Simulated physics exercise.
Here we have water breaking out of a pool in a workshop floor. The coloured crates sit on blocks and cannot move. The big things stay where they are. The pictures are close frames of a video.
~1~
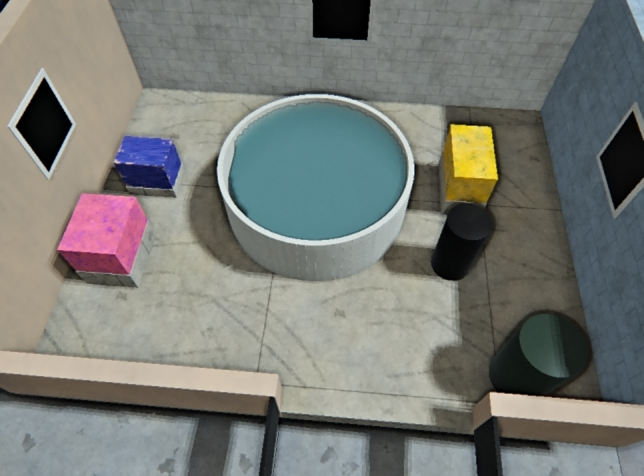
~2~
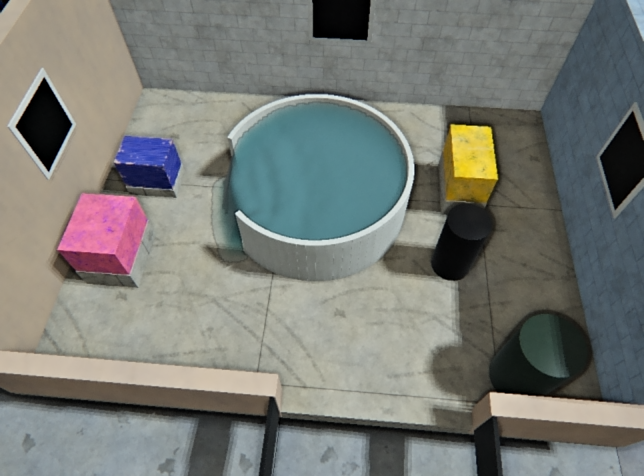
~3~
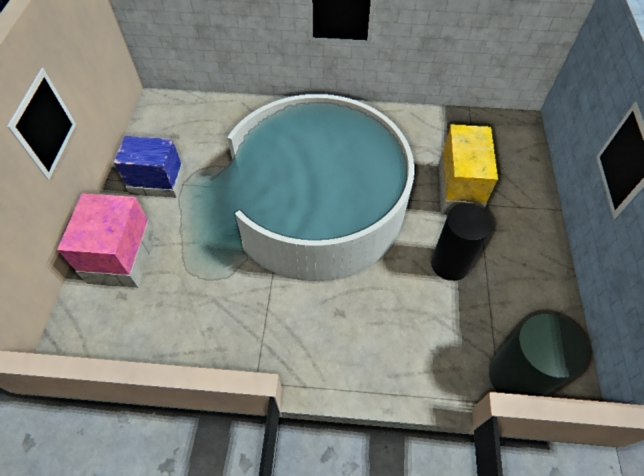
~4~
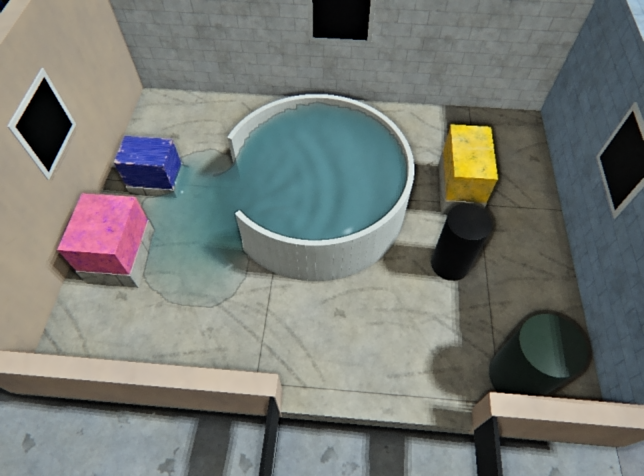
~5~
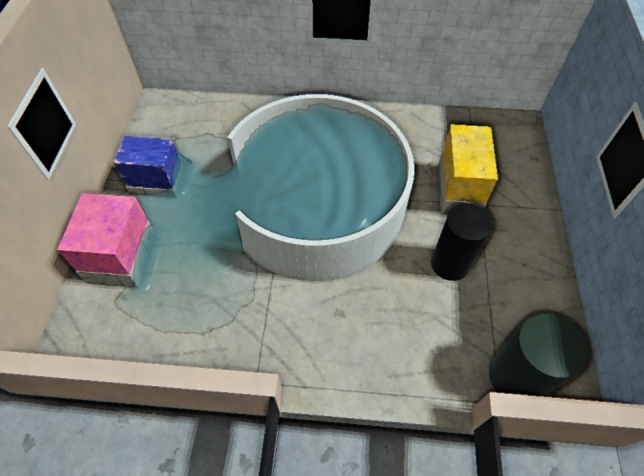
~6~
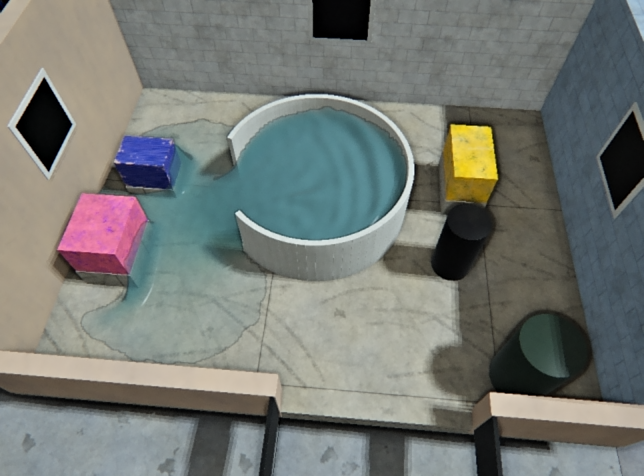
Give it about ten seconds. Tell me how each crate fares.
In the end: The pink crate is wetted; the yellow crate escapes dry; the blue crate is wetted.
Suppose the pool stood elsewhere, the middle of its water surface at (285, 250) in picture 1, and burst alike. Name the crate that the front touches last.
The crate marked yellow.
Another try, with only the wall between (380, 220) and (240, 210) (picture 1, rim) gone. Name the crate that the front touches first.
First comes the pink-painted one.
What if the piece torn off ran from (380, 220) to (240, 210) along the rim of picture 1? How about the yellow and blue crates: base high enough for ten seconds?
One by one: Yellow crate is safe, blue crate escapes it.
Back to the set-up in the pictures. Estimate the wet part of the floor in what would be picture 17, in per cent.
Some 45 per cent.
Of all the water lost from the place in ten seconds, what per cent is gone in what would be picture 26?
I make it 5 per cent.
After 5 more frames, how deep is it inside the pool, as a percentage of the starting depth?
About 66 per cent.
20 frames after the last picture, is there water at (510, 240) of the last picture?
Answer: Not flooded.
A moment on, water covers 35 % of the floor; the pink crate water round its plinth, the yellow crate not reached, the blue crate water round its plinth.
Next, water covers 45 % of the floor; the pink crate water round its plinth, the yellow crate not reached, the blue crate water round its plinth.
Then, water covers 75 % of the floor; the pink crate water round its plinth, the yellow crate not reached, the blue crate water round its plinth.
Later, water covers 100 % of the floor; the pink crate water round its plinth, the yellow crate water round its plinth, the blue crate water round its plinth.
In the end, water covers 100 % of the floor; the pink crate was topped, the yellow crate stayed above the water, the blue crate was topped.
